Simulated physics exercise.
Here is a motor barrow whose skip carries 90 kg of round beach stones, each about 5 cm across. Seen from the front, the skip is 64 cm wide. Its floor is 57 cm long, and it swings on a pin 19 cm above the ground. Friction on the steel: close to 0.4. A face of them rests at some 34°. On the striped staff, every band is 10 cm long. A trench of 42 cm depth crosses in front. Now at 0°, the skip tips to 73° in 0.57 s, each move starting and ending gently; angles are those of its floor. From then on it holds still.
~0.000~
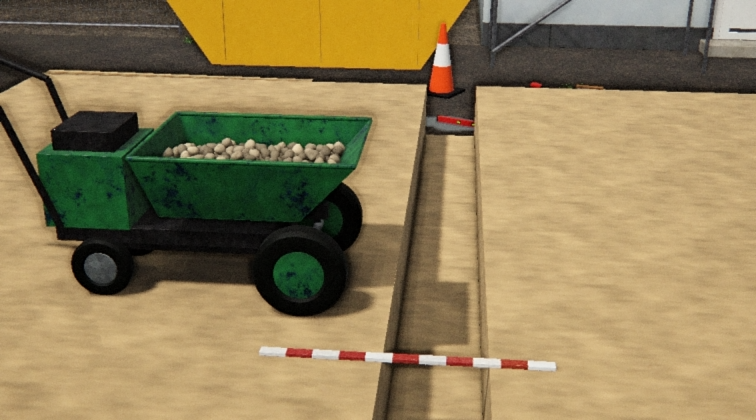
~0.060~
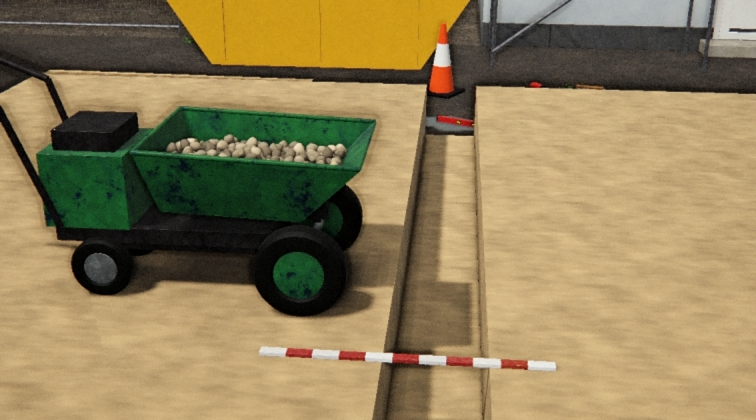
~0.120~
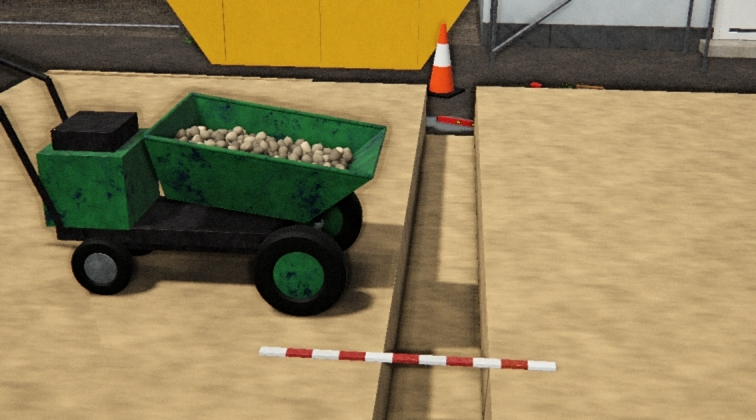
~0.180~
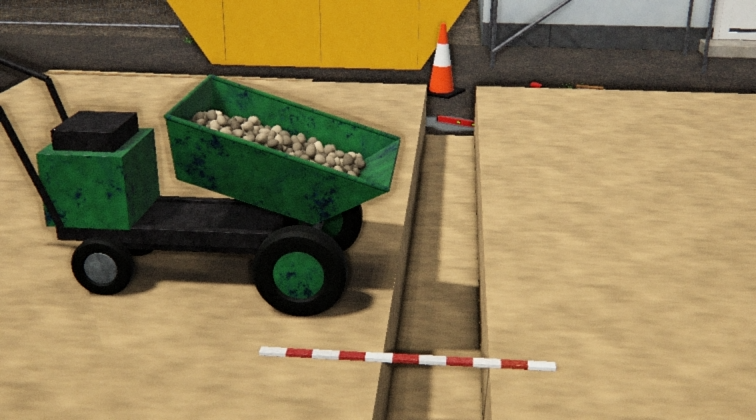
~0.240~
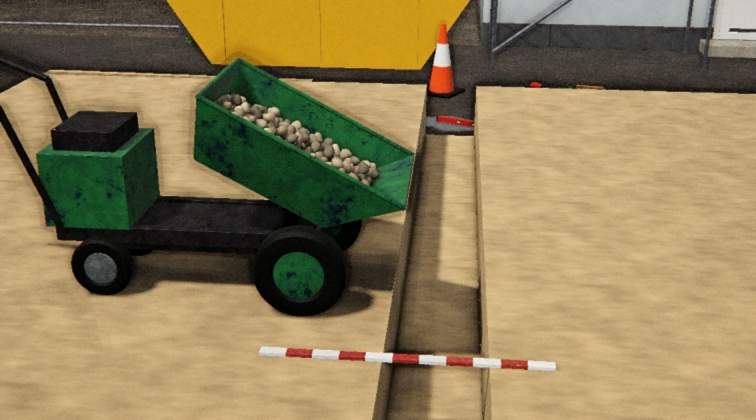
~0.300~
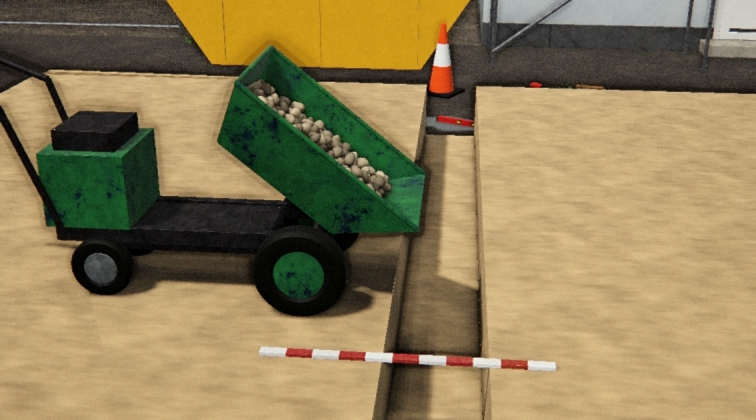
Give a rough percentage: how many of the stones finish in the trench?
61 %.
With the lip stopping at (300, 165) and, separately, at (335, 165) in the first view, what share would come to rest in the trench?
Result: Close to 100 then close to 80 per cent.
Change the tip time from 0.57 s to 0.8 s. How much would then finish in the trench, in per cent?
Near 70 per cent.
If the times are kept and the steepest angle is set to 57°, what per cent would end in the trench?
Trench share: Approx. 60%.
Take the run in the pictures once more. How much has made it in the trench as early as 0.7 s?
About 20%.
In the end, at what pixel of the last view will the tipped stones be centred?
(471, 357).
After 0.4 s the floor is at 62°; 100 % in the skip; the foremost stones are at (410, 237).
After 0.7 s the floor is at 73°; 76 % in the skip, 22 % in the trench, 2 % past the trench; the foremost stones are at (498, 283).
After 1.0 s the floor is at 73°; 4 % in the skip, 57 % in the trench, 39 % past the trench; the foremost stones are at (690, 294).
After 3.0 s the floor is at 73°; 0 % in the skip, 61 % in the trench, 39 % past the trench; the foremost stones are past the picture's edge.
